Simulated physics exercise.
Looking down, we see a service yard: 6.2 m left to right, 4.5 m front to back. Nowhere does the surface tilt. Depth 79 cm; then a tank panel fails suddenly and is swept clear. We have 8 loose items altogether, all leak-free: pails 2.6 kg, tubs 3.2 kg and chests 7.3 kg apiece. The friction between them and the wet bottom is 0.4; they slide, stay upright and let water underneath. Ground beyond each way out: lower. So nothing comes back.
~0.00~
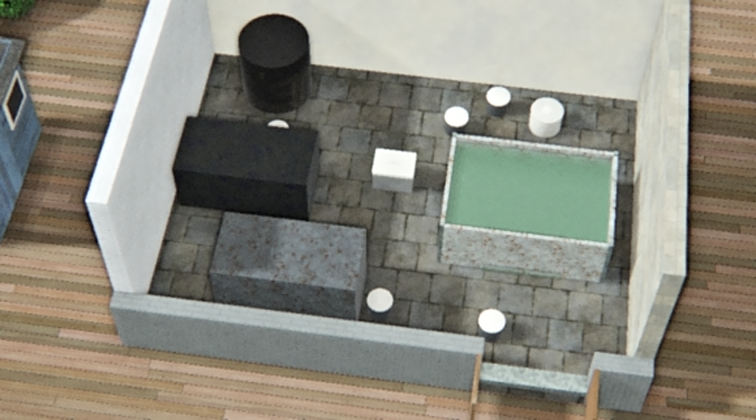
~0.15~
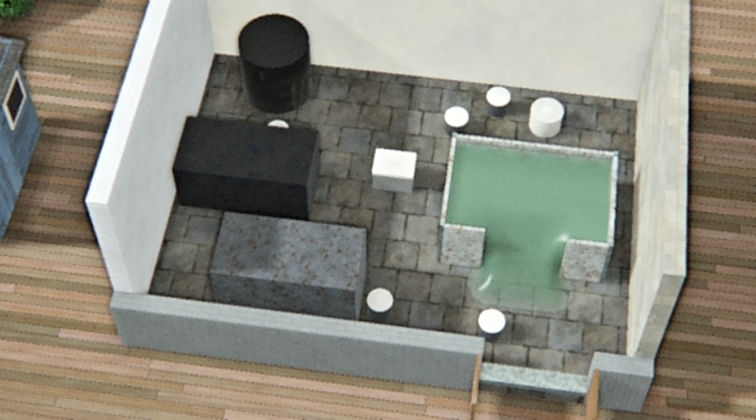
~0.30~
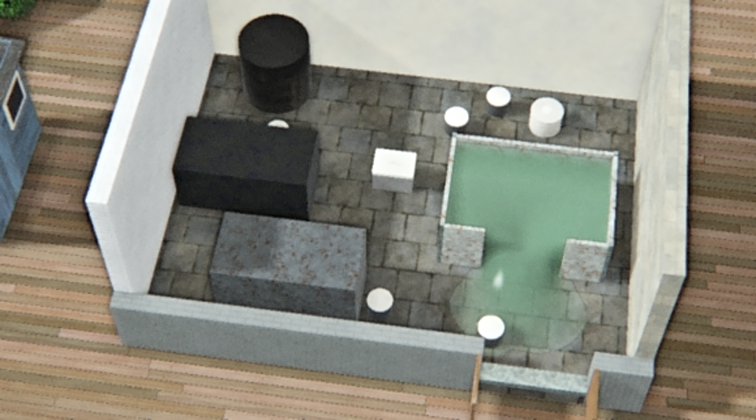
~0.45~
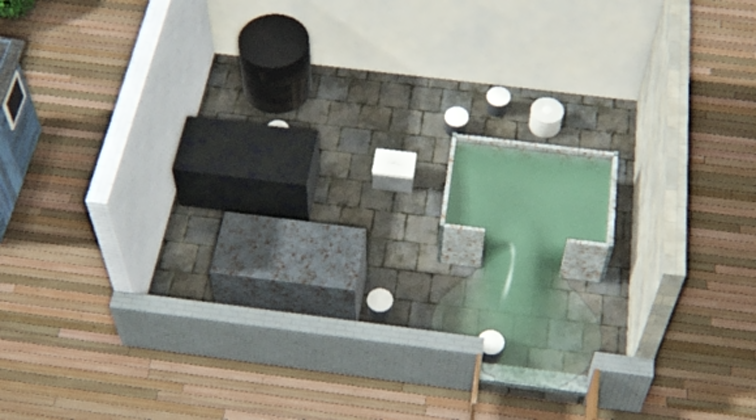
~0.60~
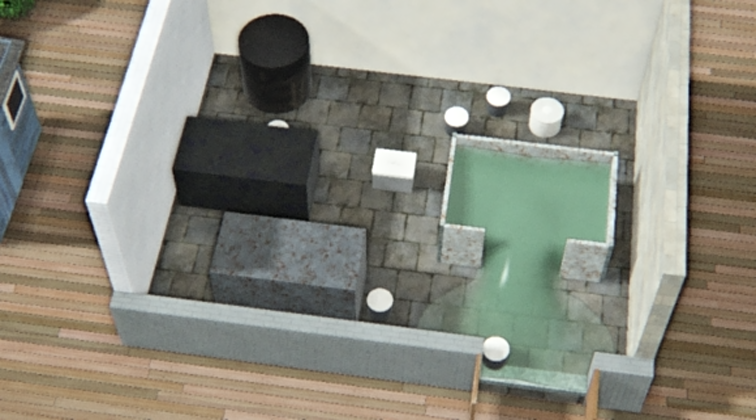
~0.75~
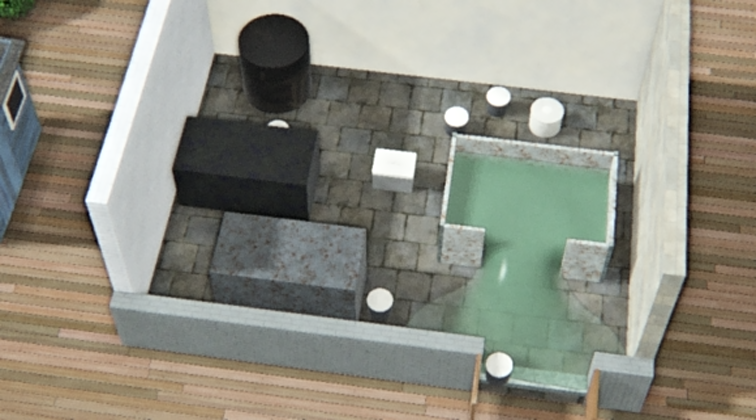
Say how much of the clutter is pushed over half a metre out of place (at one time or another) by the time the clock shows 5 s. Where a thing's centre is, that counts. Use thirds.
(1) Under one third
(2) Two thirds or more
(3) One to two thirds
Answer: 3.
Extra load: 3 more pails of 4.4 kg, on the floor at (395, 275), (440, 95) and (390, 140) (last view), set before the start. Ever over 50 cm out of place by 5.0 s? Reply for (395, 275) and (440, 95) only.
In order: Beyond it, within it.
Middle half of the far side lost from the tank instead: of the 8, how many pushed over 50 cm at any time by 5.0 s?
Then 5 of them would.
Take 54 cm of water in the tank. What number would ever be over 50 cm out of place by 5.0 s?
Then 3.
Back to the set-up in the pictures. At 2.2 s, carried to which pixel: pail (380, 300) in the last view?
Roughly at (415, 186).
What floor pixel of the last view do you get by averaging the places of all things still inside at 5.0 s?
Mean position approx. (413, 126).
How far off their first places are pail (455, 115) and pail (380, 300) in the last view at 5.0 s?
In turn: 80 cm, 400 cm.
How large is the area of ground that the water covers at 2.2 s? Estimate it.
That flooded area is roughly 10.5 m2.
After 1.1 s 1 of 8 are over 50 cm from their spots; 0 afloat.
After 2.2 s 2 of 8 are over 50 cm from their spots; 0 afloat.
After 3.5 s 3 of 8 are over 50 cm from their spots; 1 afloat.
After 5.0 s 4 of 8 are over 50 cm from their spots, and 4 have been at some point; 3 afloat.
